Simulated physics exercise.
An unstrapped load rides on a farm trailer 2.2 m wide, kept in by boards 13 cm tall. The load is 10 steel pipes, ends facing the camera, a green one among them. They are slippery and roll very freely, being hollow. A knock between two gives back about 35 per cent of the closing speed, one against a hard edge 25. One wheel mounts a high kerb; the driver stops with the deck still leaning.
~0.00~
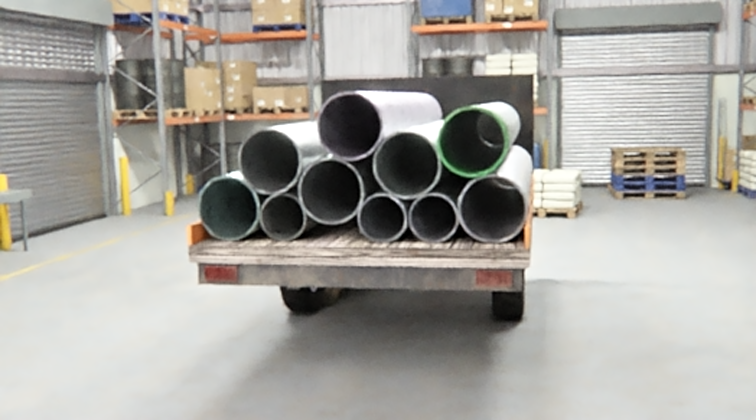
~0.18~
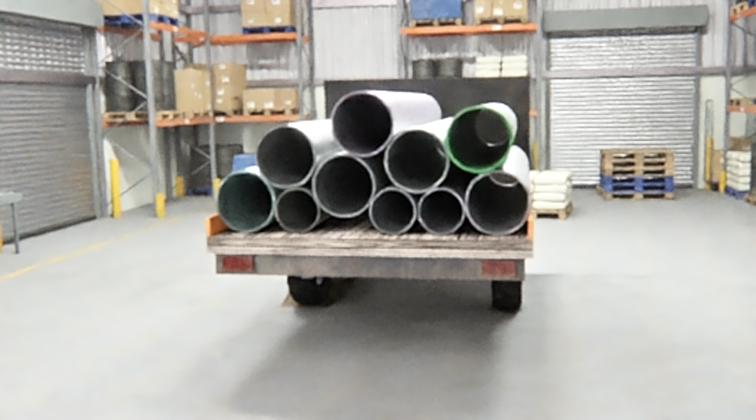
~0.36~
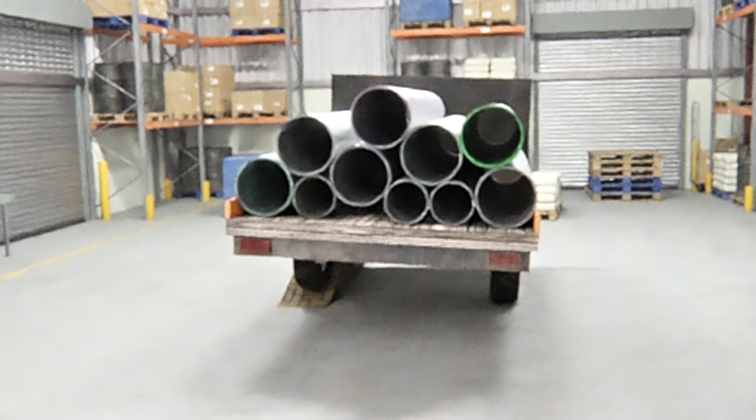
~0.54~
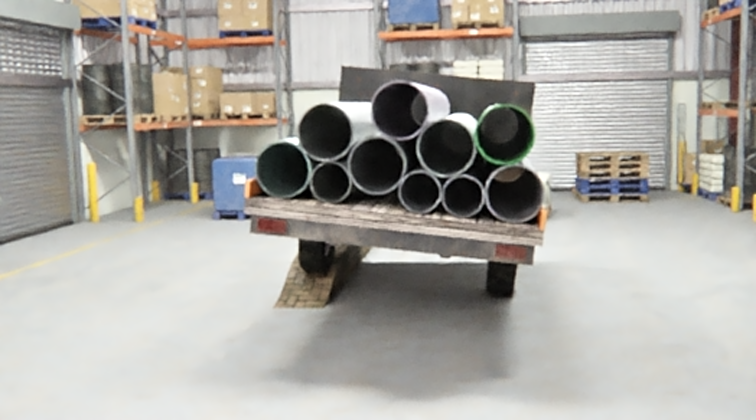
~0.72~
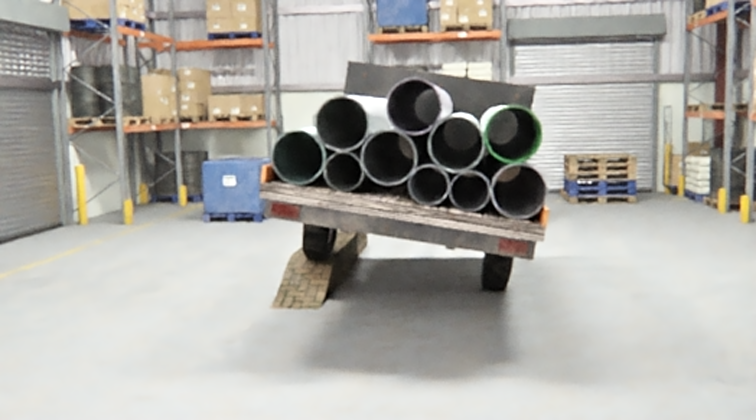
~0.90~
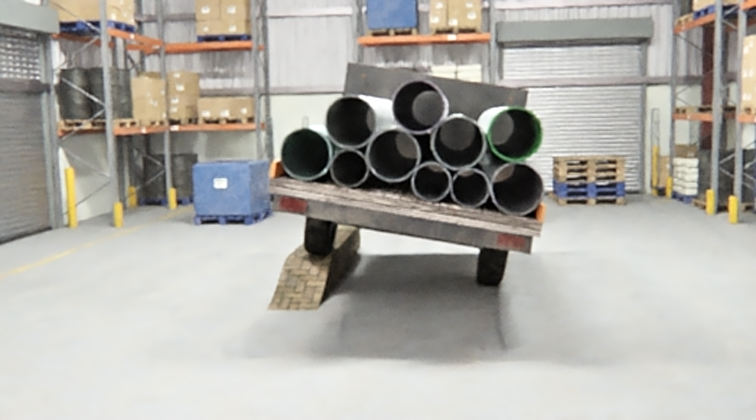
In a warehouse, a flatbed carrying stacked hollow pipes, one green-rimmed, moves away from a level position as its left wheel rides up a brick-patterned ramp, and the deck tilts down to the right with the pipes still piled.
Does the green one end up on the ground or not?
Green goes over the edge.
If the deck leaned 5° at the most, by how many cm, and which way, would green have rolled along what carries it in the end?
About 0 cm to the right.
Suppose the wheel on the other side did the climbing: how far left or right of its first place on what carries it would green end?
Some 10 cm leftwards.
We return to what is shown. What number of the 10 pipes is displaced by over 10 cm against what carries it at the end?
In all, 1.
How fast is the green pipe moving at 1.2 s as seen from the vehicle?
About 0.2 m/s.
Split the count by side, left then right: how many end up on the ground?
On the left 0, on the right 1.
Then, 1.2 s in, green is up on others, 30 cm from the right edge, rolling right; 0 off so far.
Then, 1.5 s in, green is up on others, 20 cm from the right edge, rolling right; 0 off so far.
Then, 1.9 s in, green is dropping off the right side; 1 off so far.
In the end (5.3 s), green is down on the right; 1 off so far.
